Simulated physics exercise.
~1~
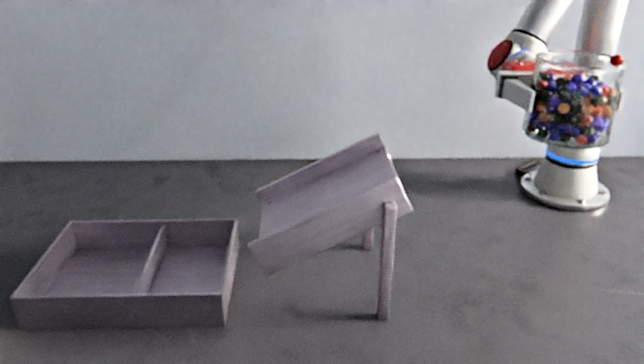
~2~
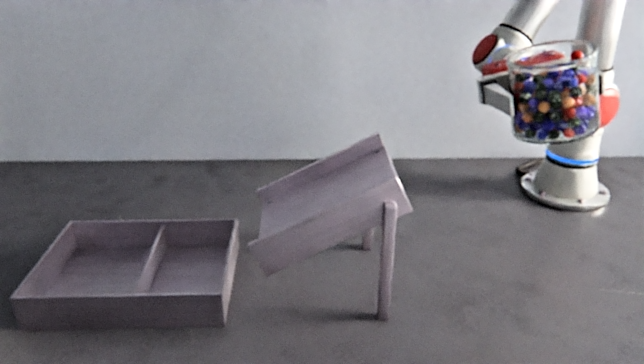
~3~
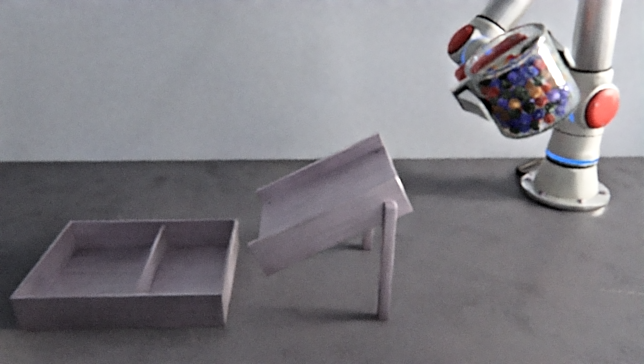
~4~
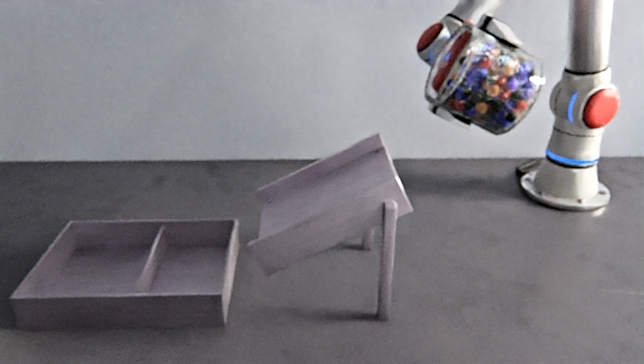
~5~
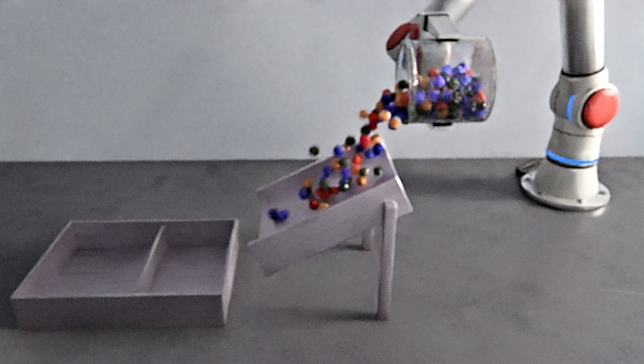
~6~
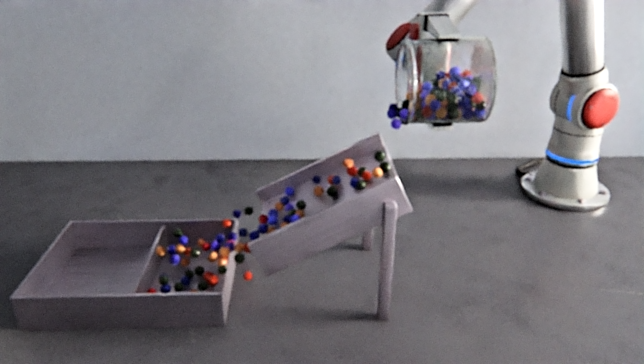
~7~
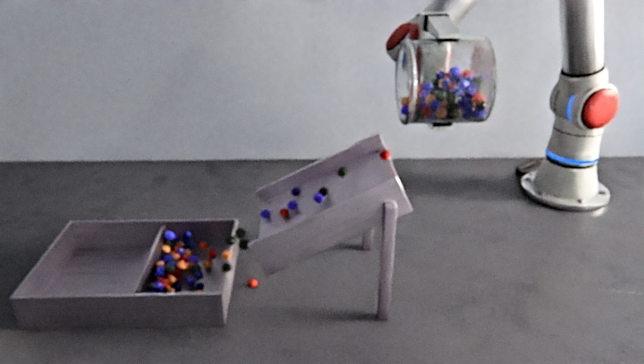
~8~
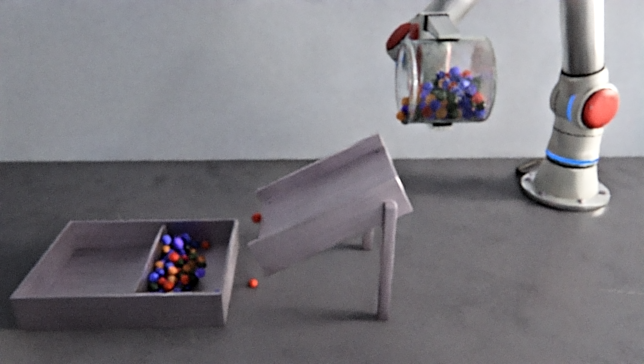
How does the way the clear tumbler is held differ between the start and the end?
At the start the arm holds the tumbler upright, and at the end it holds it on its side above the chute.
